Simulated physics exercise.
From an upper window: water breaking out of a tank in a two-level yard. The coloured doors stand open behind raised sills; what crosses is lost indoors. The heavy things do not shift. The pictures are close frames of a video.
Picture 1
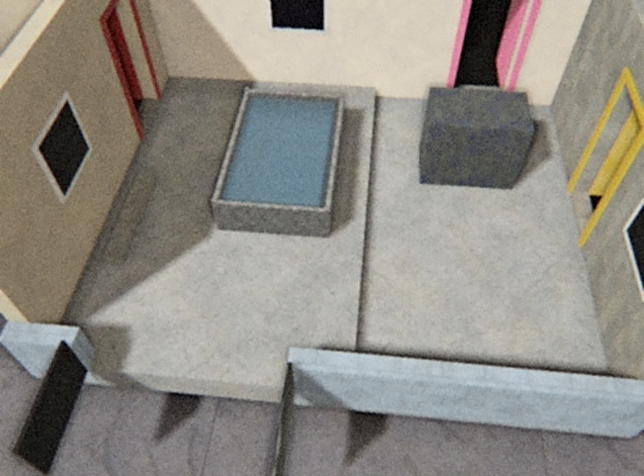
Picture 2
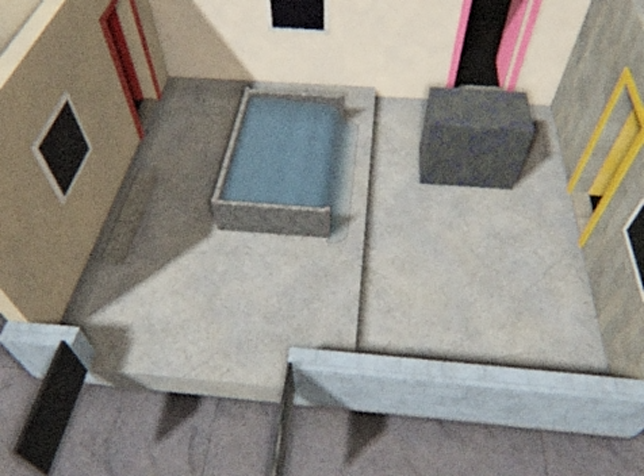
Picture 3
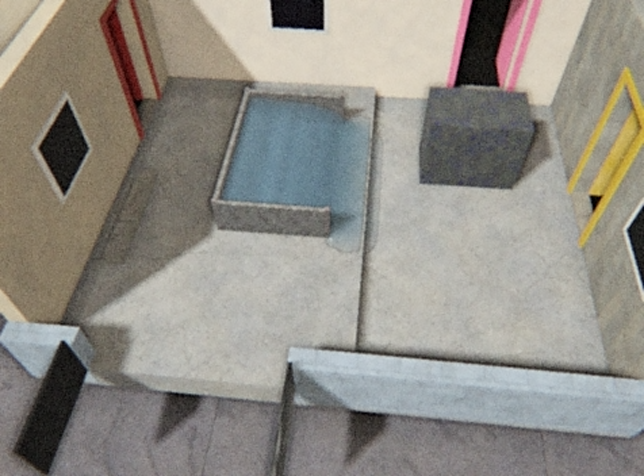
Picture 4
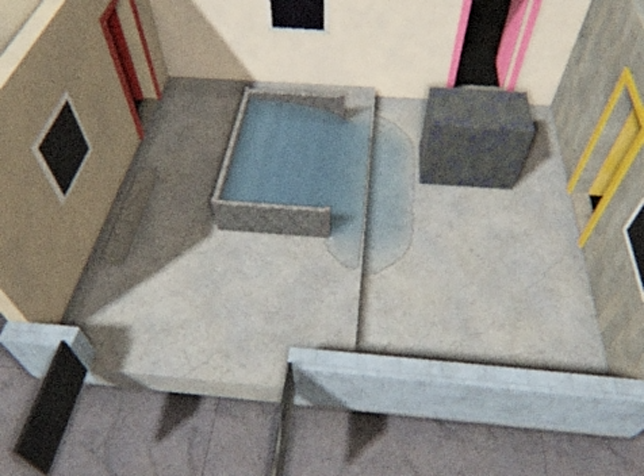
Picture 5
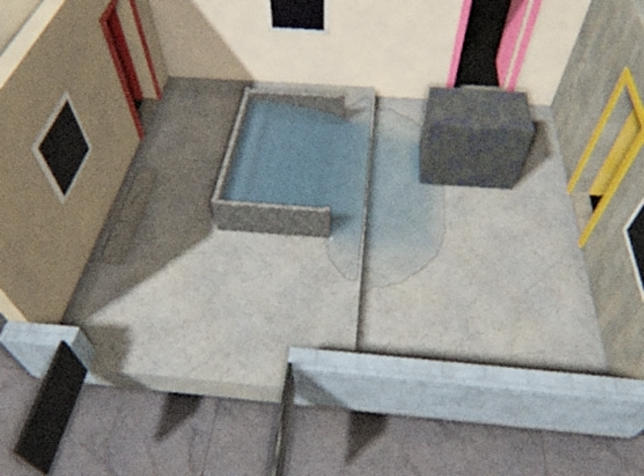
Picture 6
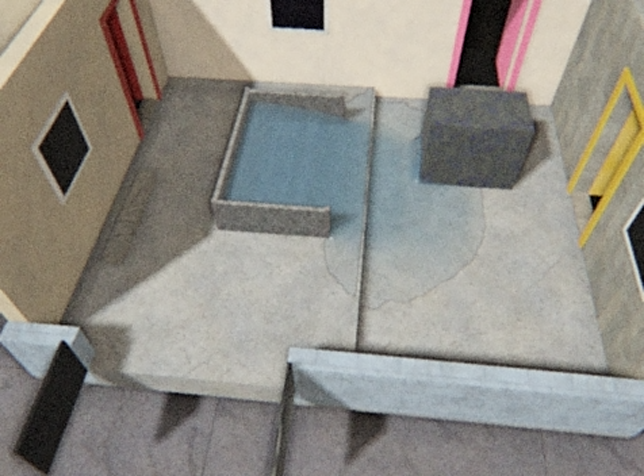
Water in a raised tank pours out its right side and spreads across the grey yard.
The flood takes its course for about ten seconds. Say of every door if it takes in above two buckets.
In the end: The yellow door floods; the pink door holds within the limit; the red door holds within the limit.
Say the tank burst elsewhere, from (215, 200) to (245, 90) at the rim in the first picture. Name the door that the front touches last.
Last comes the one in yellow.
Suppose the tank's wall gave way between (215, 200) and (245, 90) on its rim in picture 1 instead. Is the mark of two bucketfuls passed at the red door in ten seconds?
Red goes over.
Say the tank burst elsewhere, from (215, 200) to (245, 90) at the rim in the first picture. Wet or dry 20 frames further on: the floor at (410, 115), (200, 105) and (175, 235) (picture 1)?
One after the other: Not flooded, covered, awash.
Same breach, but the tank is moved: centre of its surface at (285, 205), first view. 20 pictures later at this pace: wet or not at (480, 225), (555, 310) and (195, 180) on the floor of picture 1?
In turn: Awash, covered, free of water.
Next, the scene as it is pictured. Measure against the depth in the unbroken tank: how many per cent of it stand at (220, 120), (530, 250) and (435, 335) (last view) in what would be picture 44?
In that order: 0, 14 and 18 per cent.
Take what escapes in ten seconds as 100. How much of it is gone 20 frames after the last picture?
Close to 90 %.
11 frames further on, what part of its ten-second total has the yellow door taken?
Close to 50 %.
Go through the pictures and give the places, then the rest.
The first frame shows the water tank at (284, 149) is whole and still.
In the second frame, the front is at (335, 238), out from the gap at (333, 169).
In the third frame, the front is at (352, 246), out from the gap at (333, 170).
In the fourth frame, water pours out at (333, 170) and has run to (388, 125).
In the fifth frame, water pours out at (333, 170) and has run to (429, 254).
In the sixth frame, the front is at (464, 256), out from the gap at (333, 171).
A moment on, water covers 35 % of the floor; the yellow door under two buckets in, the pink door wet at the sill, nothing in, the red door not reached.
Next, water covers 40 % of the floor; the yellow door over two buckets in, the pink door wet at the sill, nothing in, the red door not reached.
Then, water covers 45 % of the floor; the yellow door far over two buckets in, the pink door wet at the sill, nothing in, the red door not reached.
Later, water covers 50 % of the floor; the yellow door far over two buckets in, the pink door wet at the sill, nothing in, the red door not reached.
In the end, water covers 50 % of the floor; the yellow door far over two buckets in, the pink door wet at the sill, nothing in, the red door not reached.
